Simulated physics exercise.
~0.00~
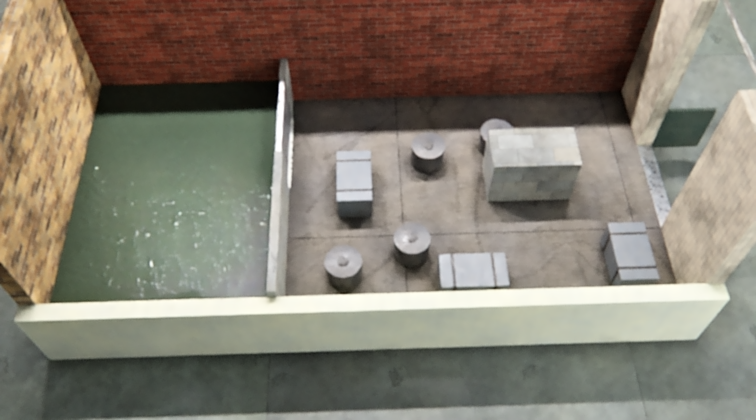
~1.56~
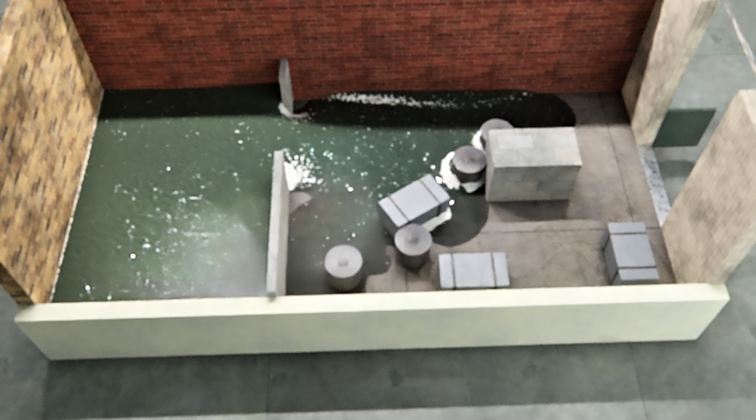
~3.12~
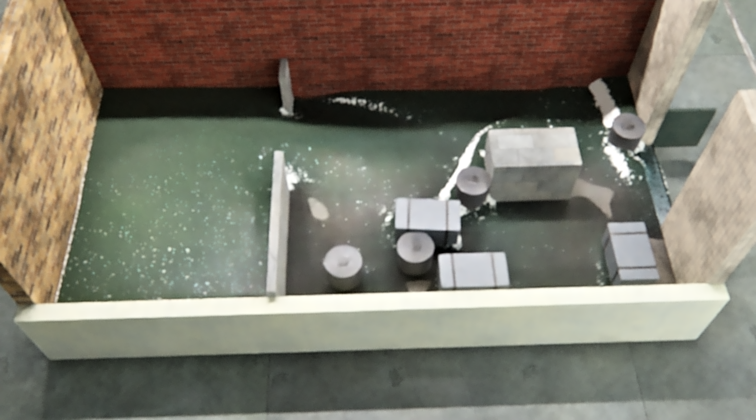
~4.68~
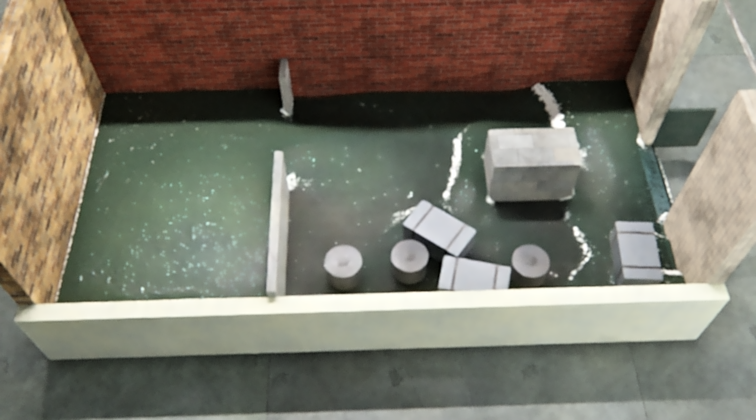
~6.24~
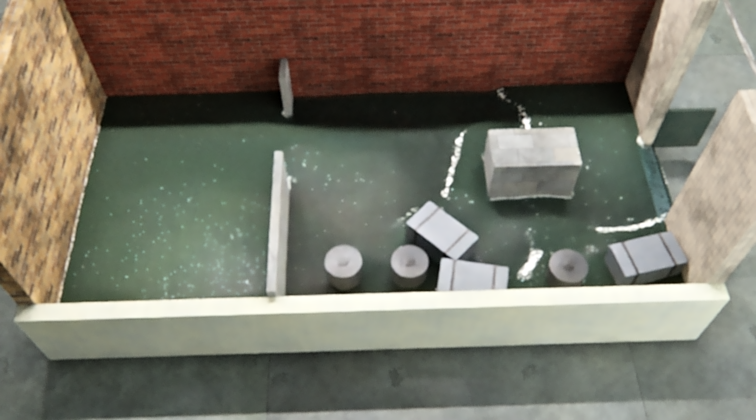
Two adjoining rooms with a red brick back wall and a pale front wall are seen from above, with green water filling the left room. Grey tubs and trunks stand around a large pale block on the brown floor to the right. Water bursts through the opening in the partition, pushing a trunk and a tub rightward as it spreads across the floor. The tub behind the block is carried right and passes out of view, while another drifts past the block toward the front. At the end, water covers the floor, the shifted trunk sits askew near the front, and the far-right trunk has turned.
